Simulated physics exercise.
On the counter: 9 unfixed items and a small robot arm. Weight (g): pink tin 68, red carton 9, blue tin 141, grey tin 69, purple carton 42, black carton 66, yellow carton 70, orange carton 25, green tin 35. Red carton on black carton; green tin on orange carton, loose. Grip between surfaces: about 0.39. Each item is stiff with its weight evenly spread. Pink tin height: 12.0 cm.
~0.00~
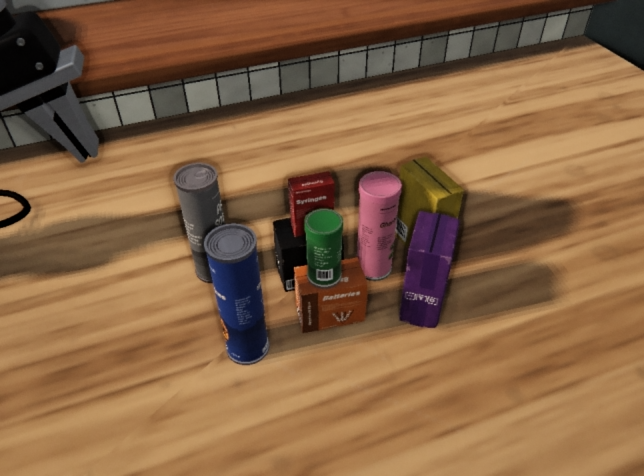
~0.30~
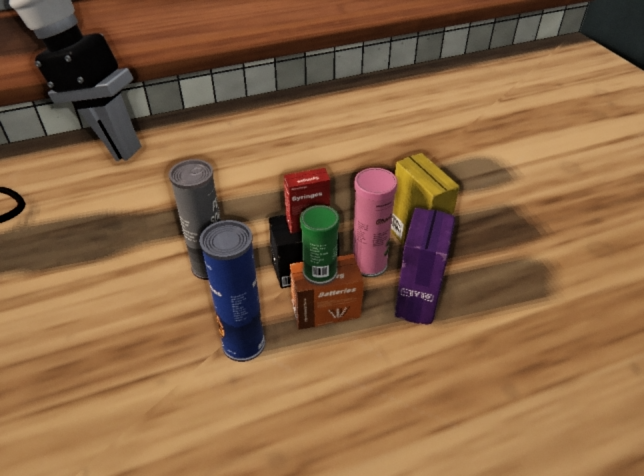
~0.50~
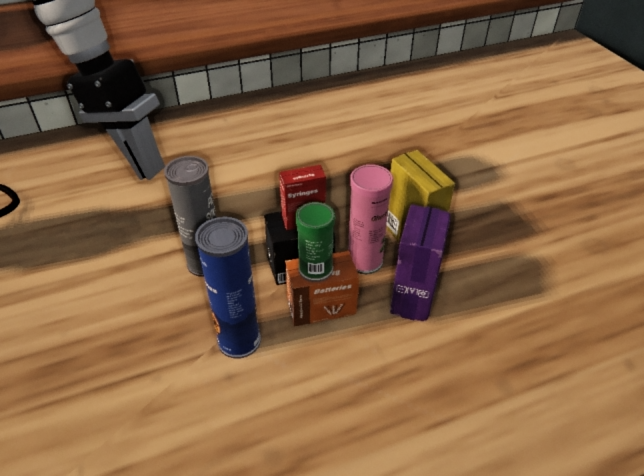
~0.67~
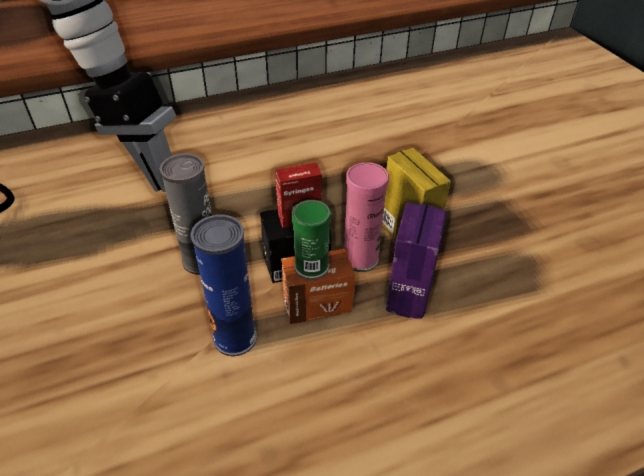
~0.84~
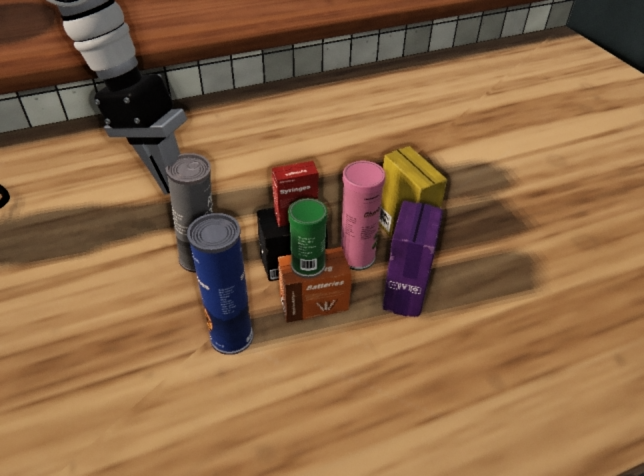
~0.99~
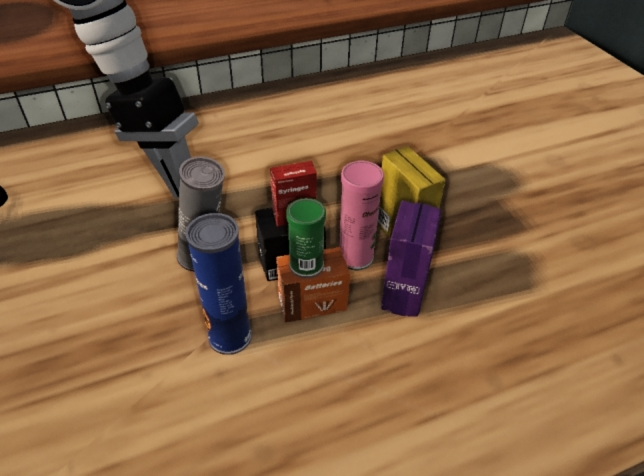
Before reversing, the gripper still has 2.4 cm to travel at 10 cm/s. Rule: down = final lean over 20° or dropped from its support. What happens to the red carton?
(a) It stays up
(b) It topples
It stays up (a).
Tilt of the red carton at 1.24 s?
0°.
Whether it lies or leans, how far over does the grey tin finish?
Some 60° off upright.
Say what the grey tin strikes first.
First thing hit: The black carton.
By 1.24 s, tilt grey tin 29°.
By 1.54 s, black carton and grey tin touch at 1.32 s; green tin and grey tin touch at 1.39 s; tilt grey tin 63°.
By 1.99 s, tilt grey tin 63°.
In the end grey tin is over (lying or leaning past 20°); 8 still stand.
